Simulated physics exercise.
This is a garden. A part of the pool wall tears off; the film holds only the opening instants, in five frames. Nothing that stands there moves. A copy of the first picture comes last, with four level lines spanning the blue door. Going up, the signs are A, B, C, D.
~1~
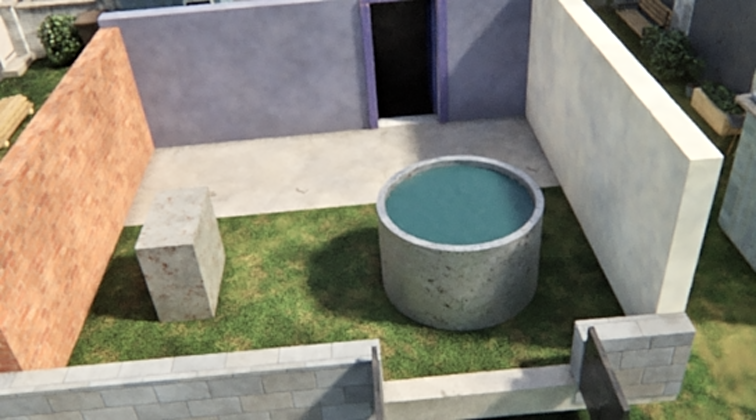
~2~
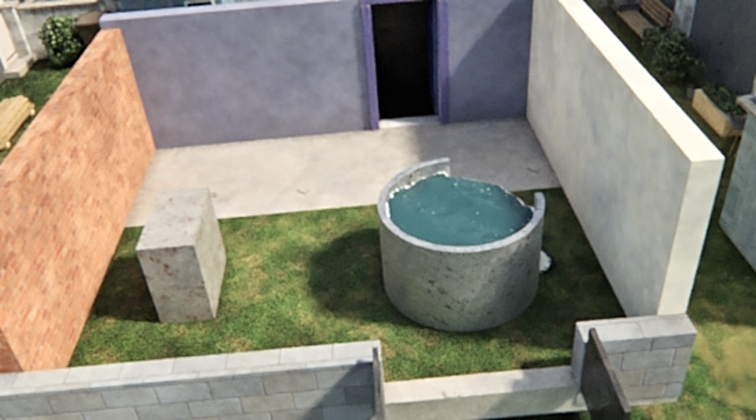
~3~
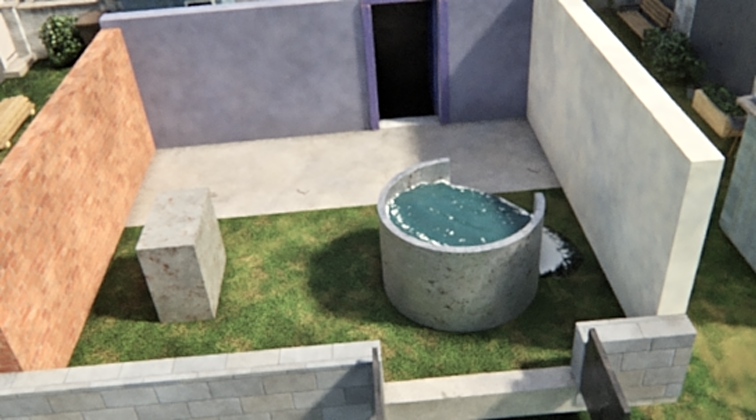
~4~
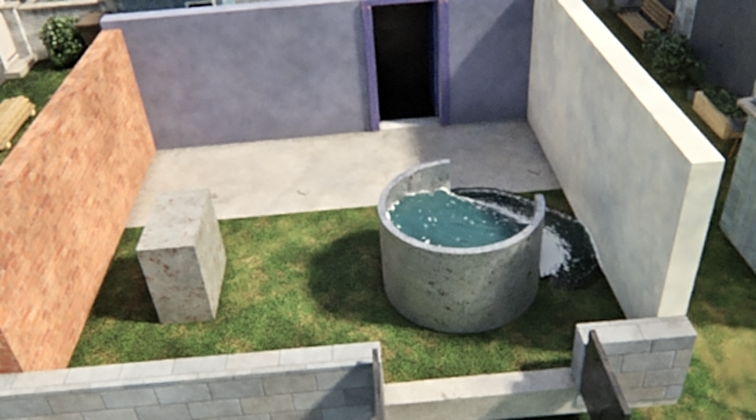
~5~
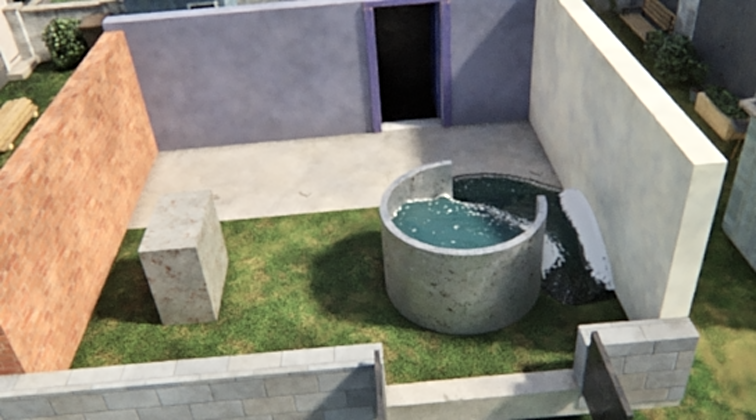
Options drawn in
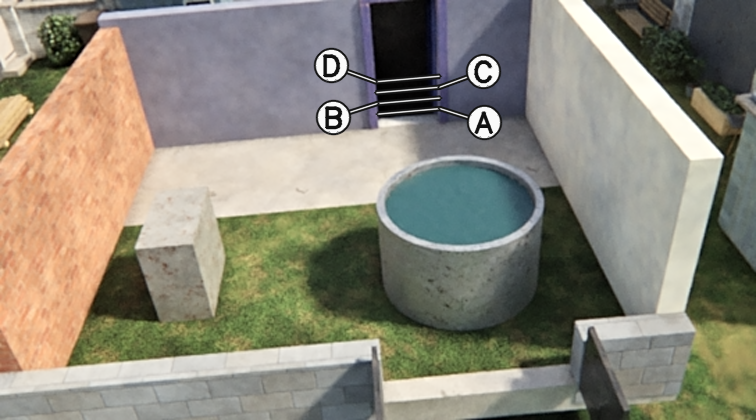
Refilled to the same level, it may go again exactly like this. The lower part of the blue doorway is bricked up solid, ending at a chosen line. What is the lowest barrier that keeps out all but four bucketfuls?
Use line A.
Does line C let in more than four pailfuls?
No.
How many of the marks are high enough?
All four.
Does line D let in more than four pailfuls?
No, that is safe.
In white, A at (409, 111); B at (408, 100); C at (408, 89); D at (407, 79); from the bottom up A, B, C, D.
If A is chosen, a splash gets over, under a bucket.
If B is chosen, nothing gets over.
If C is chosen, nothing gets over.
If D is chosen, nothing gets over.
